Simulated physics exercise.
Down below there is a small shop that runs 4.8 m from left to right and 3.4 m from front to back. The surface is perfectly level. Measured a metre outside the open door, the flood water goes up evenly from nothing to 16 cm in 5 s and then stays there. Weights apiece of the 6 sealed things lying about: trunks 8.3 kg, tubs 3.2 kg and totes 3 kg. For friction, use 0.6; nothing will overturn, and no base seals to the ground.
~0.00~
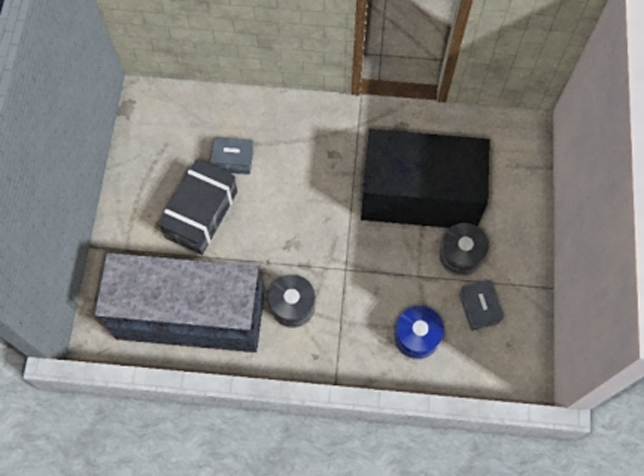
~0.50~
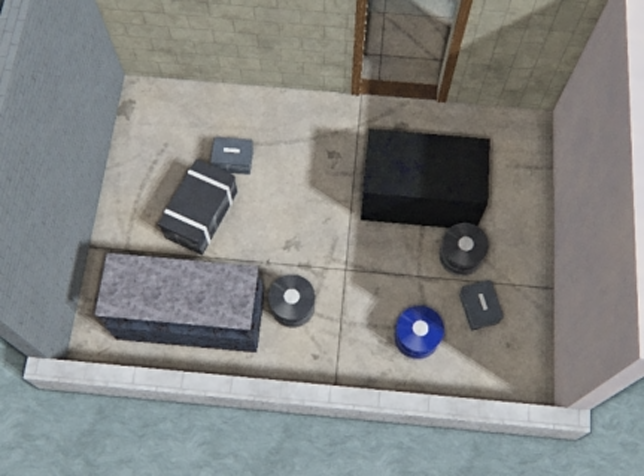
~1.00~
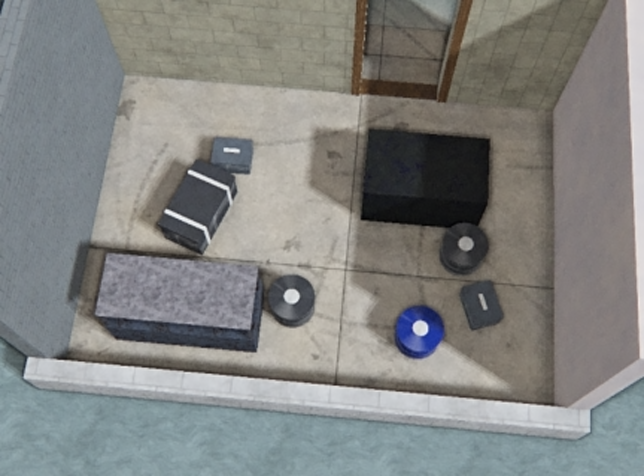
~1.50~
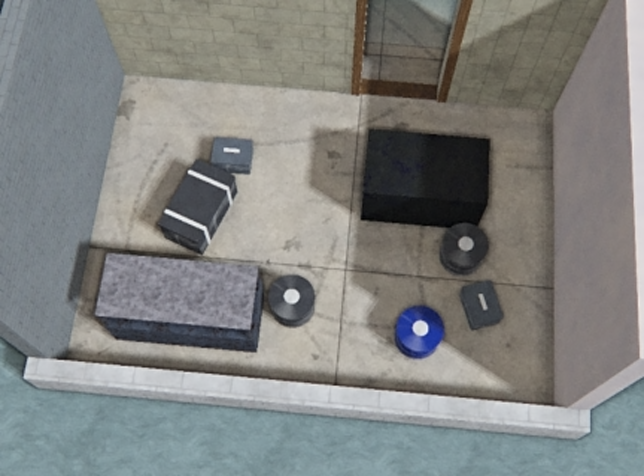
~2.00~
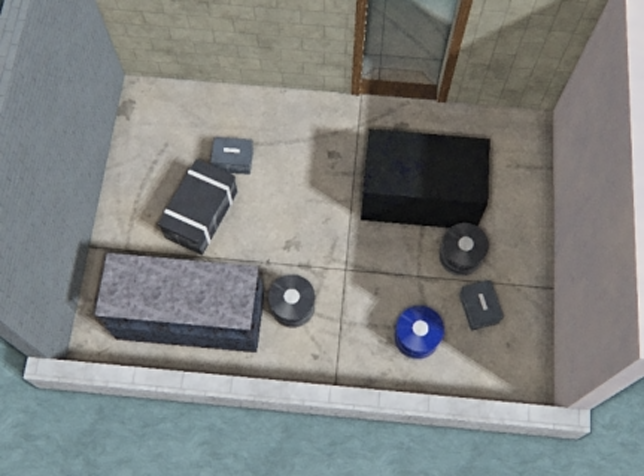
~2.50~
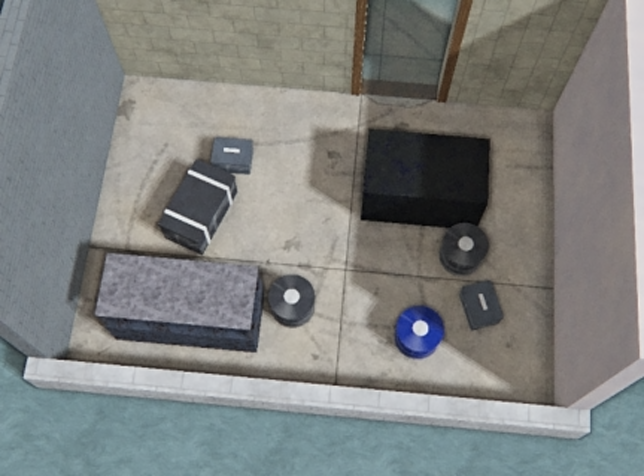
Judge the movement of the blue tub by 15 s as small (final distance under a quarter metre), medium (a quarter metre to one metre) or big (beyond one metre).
It is medium.
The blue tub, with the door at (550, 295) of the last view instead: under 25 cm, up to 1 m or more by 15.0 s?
The blue tub drifts well away.
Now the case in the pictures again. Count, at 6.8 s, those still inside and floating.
That would be 0 of them.
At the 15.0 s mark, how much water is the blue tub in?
4 cm or so.
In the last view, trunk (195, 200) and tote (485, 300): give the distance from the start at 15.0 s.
80 cm, 100 cm.
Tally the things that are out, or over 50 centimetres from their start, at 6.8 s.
At that moment it comes to 0.
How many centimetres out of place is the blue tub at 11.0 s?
By that time, close to 5 cm.
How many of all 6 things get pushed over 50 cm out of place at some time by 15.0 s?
Count: 4.
After 3.5 s the blue tub is near (420, 328), 0.0 m from its start, aground; 0 afloat.
After 6.8 s the blue tub is near (420, 328), 0.0 m from its start, aground; 0 afloat.
After 11.0 s the blue tub is near (419, 324), 0.0 m from its start, afloat; 4 afloat.
After 15.0 s the blue tub is near (417, 288), 0.4 m from its start, afloat; 6 afloat.
